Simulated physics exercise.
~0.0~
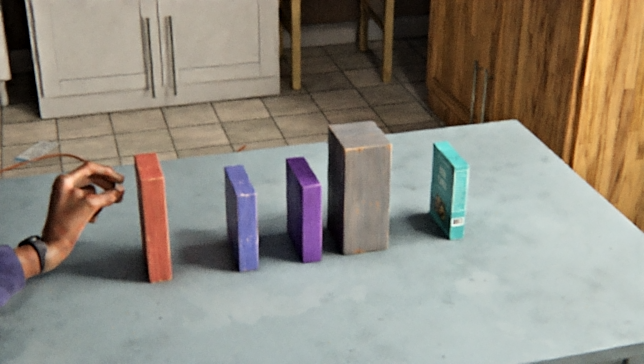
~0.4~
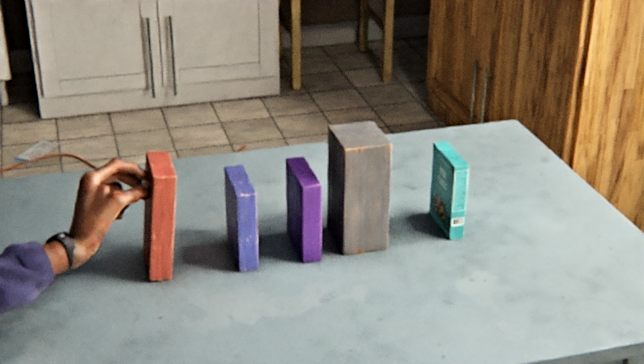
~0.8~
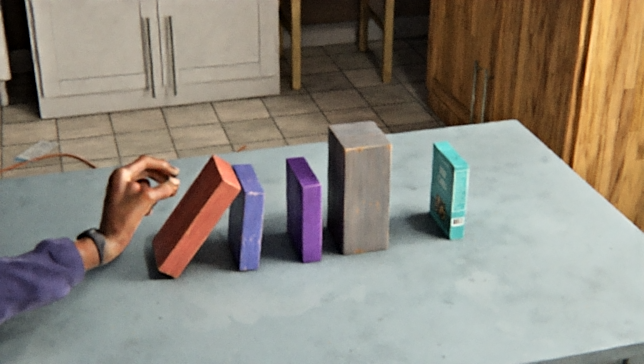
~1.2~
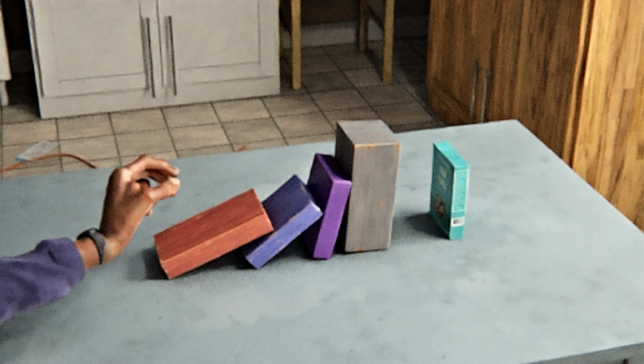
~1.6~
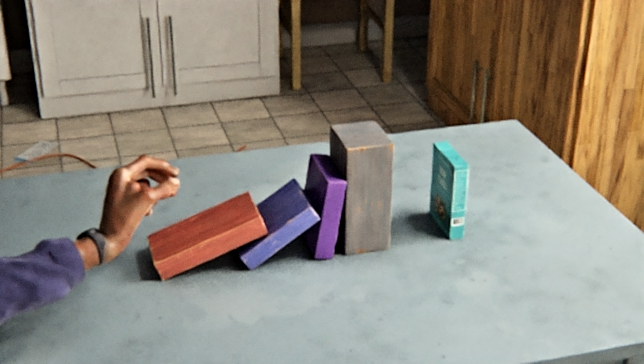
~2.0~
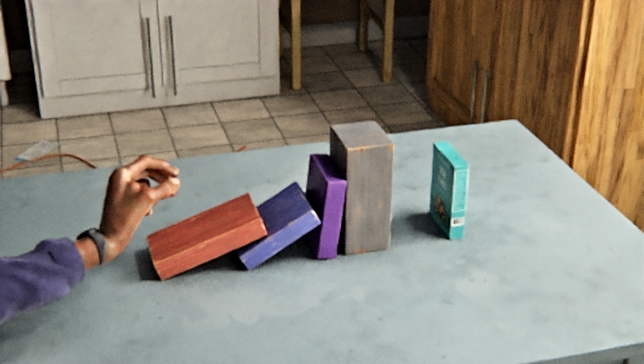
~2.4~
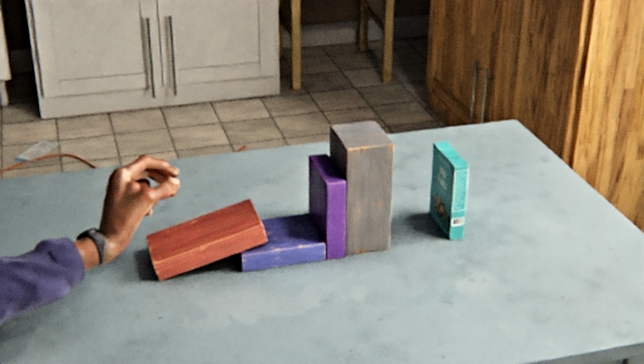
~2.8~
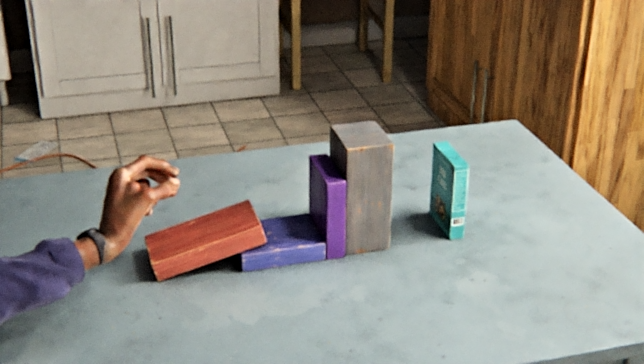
At the start, a red board, a blue block, a purple board, a tall grey block and a turquoise packet stand in a row on a pale table, with a hand at the left. The fingers push the red board, which tips right against the blue block. The blue block leans into the purple board, which tilts against the grey block. The purple board then settles back upright while the blue block slides down flat. Finally, the red board rests slanted on the blue block, and the purple board, grey block and turquoise packet remain standing.
